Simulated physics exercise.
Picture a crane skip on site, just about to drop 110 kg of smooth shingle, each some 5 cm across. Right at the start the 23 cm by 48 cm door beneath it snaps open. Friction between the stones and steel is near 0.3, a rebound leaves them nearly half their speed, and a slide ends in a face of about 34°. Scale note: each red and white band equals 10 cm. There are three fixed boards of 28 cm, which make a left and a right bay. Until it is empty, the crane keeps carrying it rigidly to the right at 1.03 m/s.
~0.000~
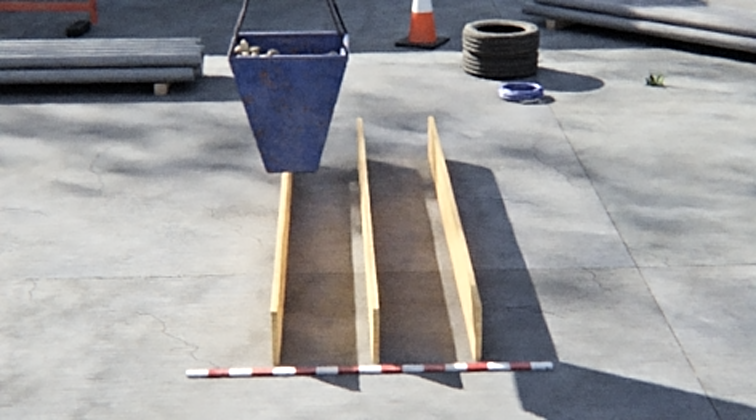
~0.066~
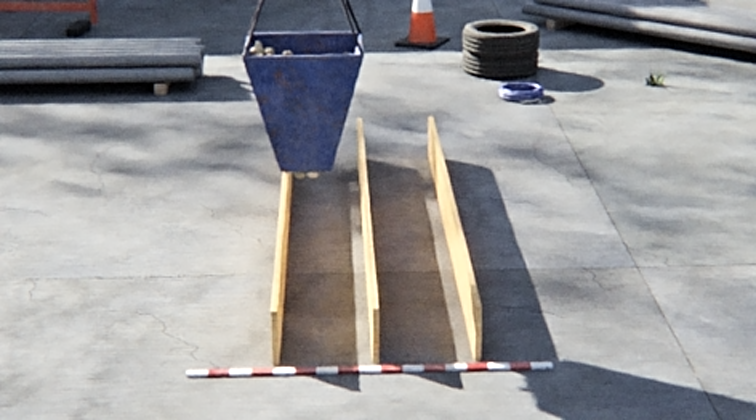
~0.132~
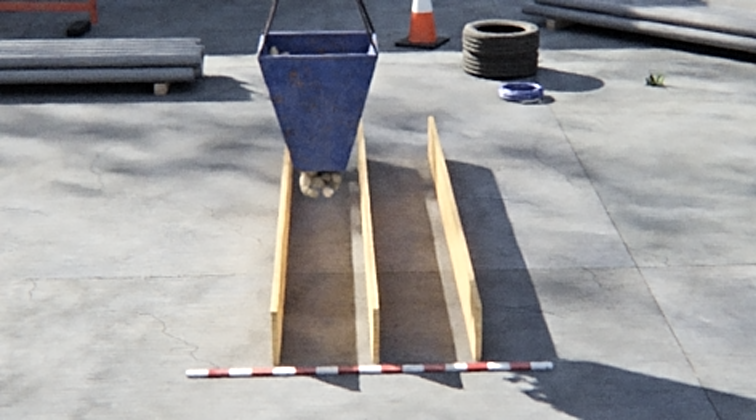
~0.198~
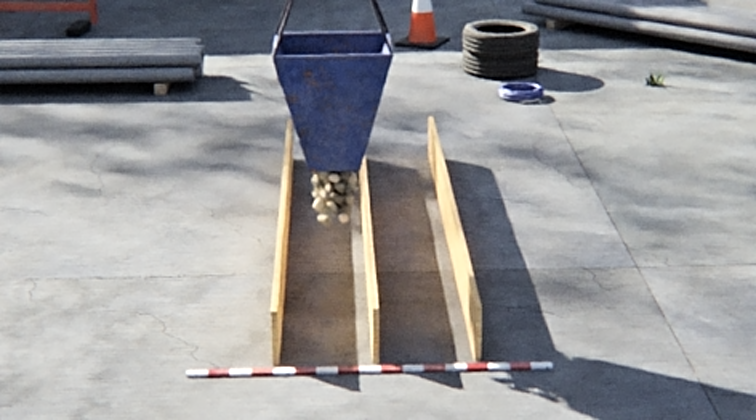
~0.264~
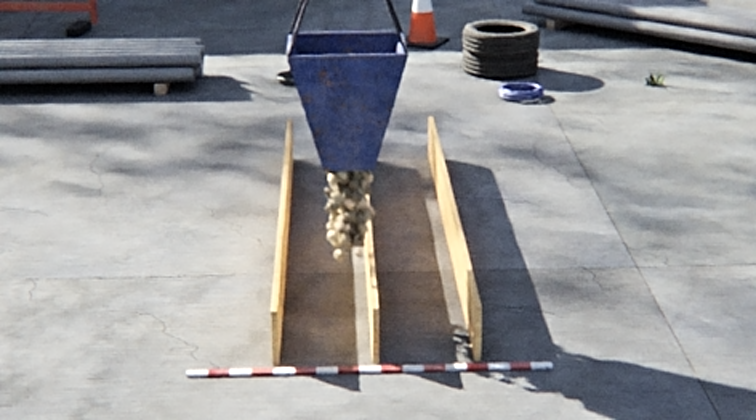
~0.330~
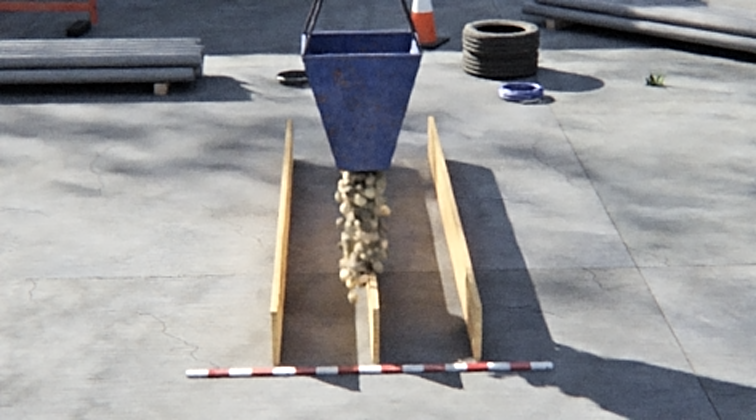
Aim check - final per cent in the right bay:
77 percent.
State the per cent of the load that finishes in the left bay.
About 15 percent.
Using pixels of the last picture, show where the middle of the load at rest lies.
Middle at rest: Roughly (420, 306).
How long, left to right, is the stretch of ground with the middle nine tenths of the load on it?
It covers roughly 100 centimetres from left to right.
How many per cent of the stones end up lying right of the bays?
10 in a hundred.
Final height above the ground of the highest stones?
26 cm.
After 0.7 s, 0 % in the crane skip, 15 % falling or lying in the left bay, 85 % falling or lying in the right bay; the stones farthest right are at (459, 259).
After 1.1 s, 0 % in the crane skip, 15 % falling or lying in the left bay, 77 % falling or lying in the right bay, 8 % falling or lying right of the bays; the stones farthest right are at (568, 297).
After 1.7 s, 0 % in the crane skip, 15 % falling or lying in the left bay, 77 % falling or lying in the right bay, 8 % falling or lying right of the bays; the stones farthest right are at (639, 295).
After 2.6 s, 0 % in the crane skip, 15 % falling or lying in the left bay, 77 % falling or lying in the right bay, 8 % falling or lying right of the bays; the stones farthest right are at (641, 295).
After 4.5 s, 0 % in the crane skip, 15 % in the left bay, 77 % in the right bay, 8 % right of the bays; the stones farthest right are at (641, 295).
